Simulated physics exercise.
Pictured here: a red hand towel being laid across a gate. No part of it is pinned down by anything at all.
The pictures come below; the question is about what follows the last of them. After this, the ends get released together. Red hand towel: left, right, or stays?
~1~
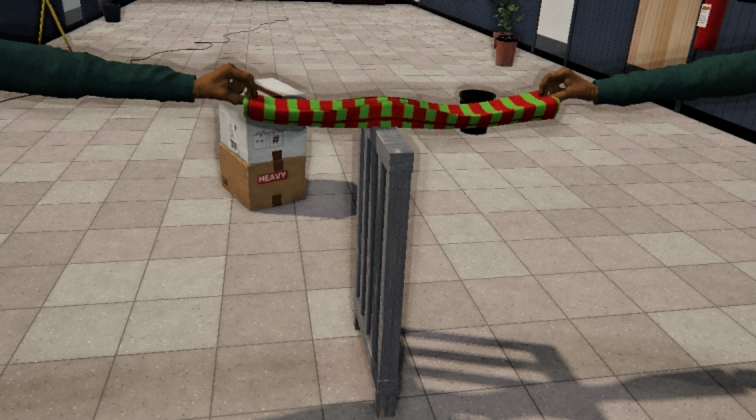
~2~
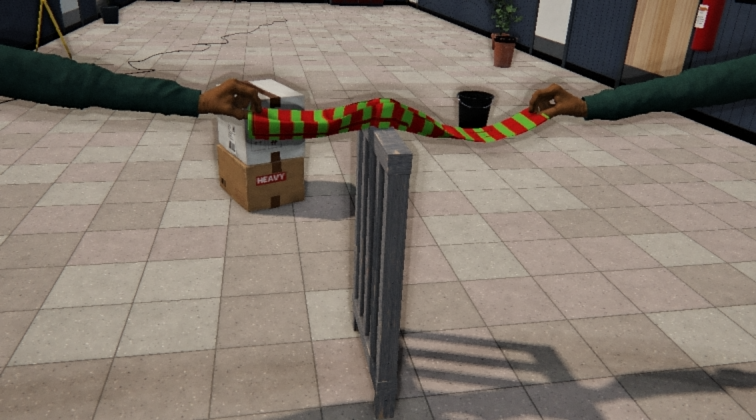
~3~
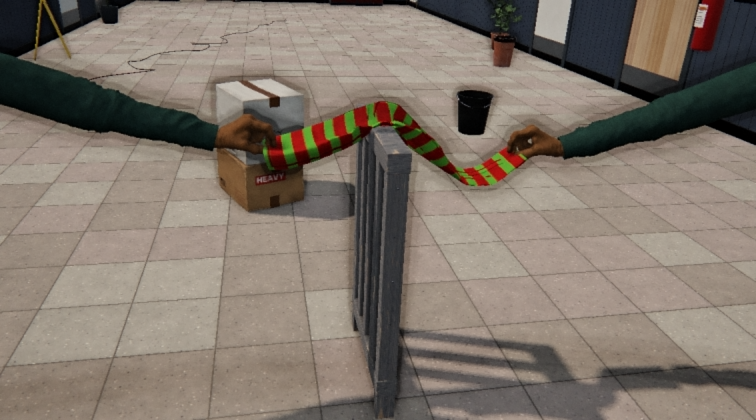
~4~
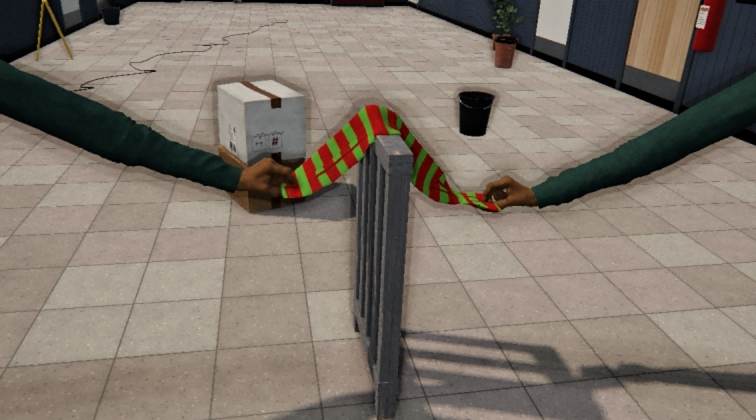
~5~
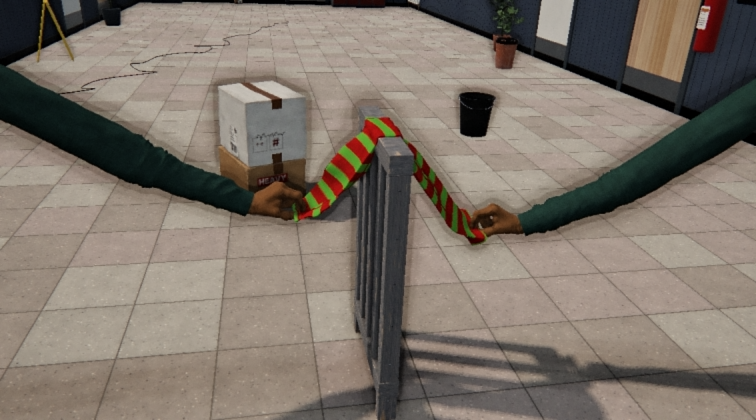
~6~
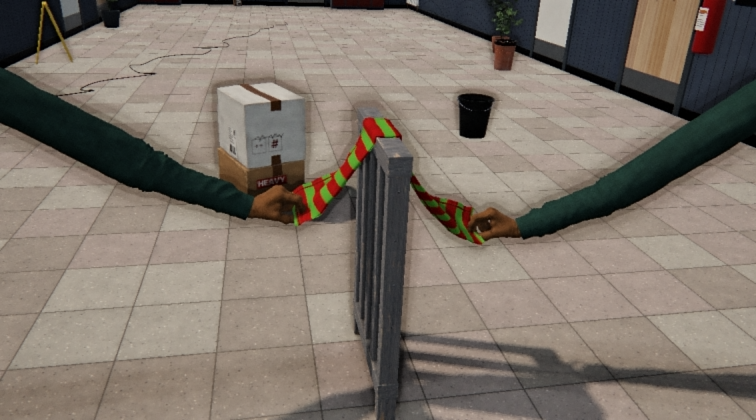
Stays.
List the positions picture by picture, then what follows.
In the first picture, left end (249, 118); right end (549, 119); top of the gate (402, 157).
In the second picture, left end (255, 138); right end (536, 118).
In the third picture, left end (275, 169); right end (517, 159); top of the gate (400, 158).
In the fourth picture, left end (285, 183); right end (487, 211).
In the fifth picture, left end (305, 214); right end (470, 241).
In the sixth picture, left end (300, 215); right end (471, 234); both sides about alike.
Then, 0.28 s after the last picture, hand towel hanging on both sides, left end near (356, 239), right end near (412, 271).
Then, 0.90 s after the last picture, hand towel hanging on both sides, left end near (366, 239), right end near (387, 277).
At rest, hand towel hanging on both sides, left end near (366, 239), right end near (387, 277). The red hand towel keeps its place.
